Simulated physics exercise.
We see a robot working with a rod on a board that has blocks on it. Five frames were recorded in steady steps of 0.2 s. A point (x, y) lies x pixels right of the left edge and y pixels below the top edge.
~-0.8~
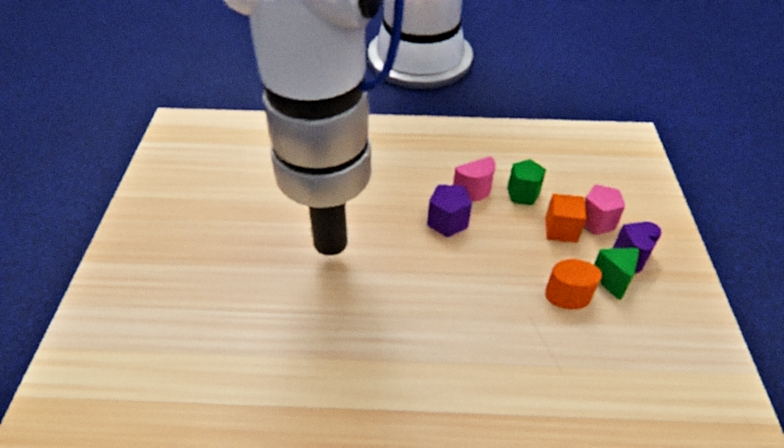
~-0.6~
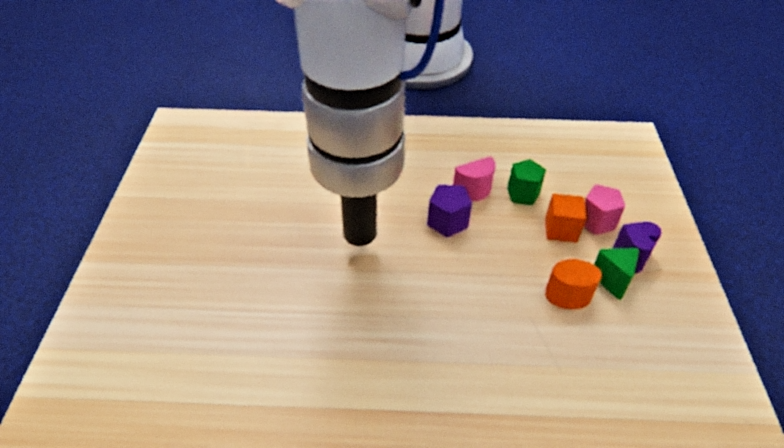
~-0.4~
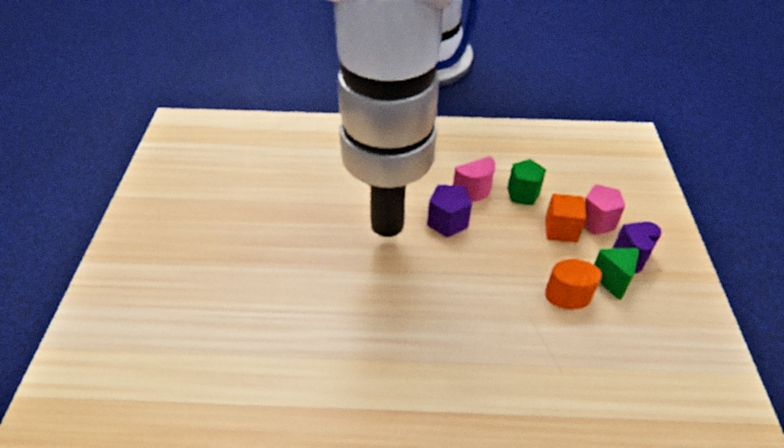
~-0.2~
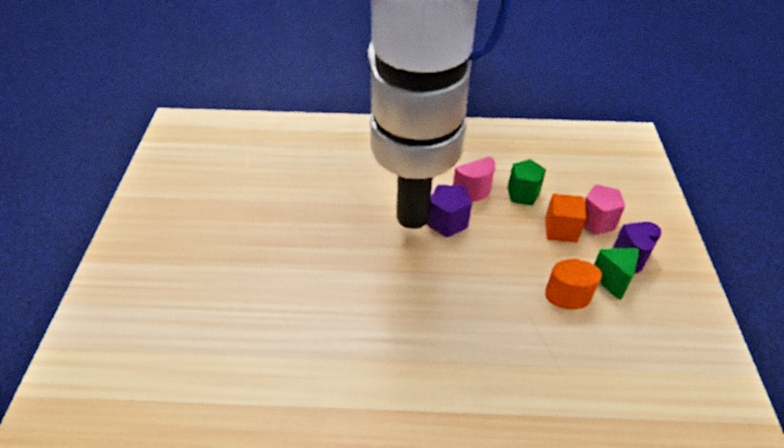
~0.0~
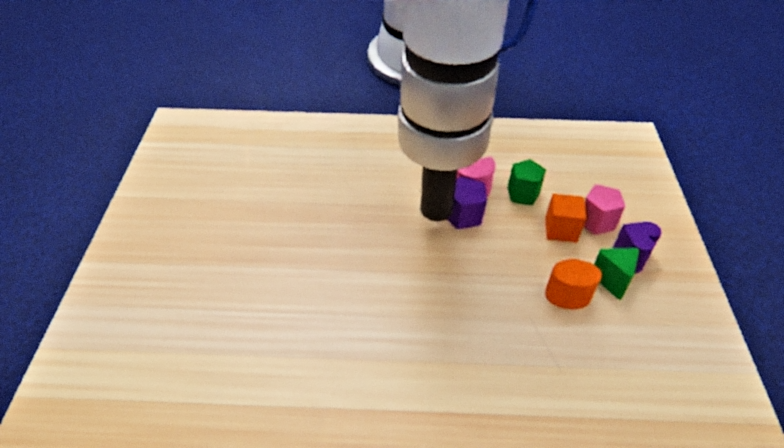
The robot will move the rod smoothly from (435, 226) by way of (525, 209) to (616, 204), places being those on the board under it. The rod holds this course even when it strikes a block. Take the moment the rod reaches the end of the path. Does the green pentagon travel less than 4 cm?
No.
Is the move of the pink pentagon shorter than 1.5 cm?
No, it doesn't check out.
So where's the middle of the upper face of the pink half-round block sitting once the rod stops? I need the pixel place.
I predict (492, 156).
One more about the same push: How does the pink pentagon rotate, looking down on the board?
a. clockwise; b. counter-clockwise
a
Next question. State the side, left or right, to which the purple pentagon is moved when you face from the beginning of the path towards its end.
It goes toward the left-hand side.
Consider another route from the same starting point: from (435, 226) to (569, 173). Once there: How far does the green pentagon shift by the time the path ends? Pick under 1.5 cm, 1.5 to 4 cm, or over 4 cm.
Over 4 cm.
On the path given first. One third of the way, rod at (499, 199); purple pentagon at (523, 174), turned 20° anticlockwise; pink half-round block at (492, 156), turned 20° anticlockwise; green pentagon at (549, 163), turned 15° anticlockwise.
Two thirds of the way, rod at (559, 189); purple pentagon at (563, 159), turned 50° anticlockwise; pink half-round block at (492, 156), turned 20° anticlockwise; green pentagon at (578, 143), turned 40° anticlockwise; orange square at (572, 207).
At the end, rod at (622, 188); purple pentagon at (566, 157), turned 60° anticlockwise; pink half-round block at (492, 156), turned 20° anticlockwise; green pentagon at (580, 141), turned 50° anticlockwise; orange square at (572, 207); pink pentagon at (630, 203), turned 65° clockwise.
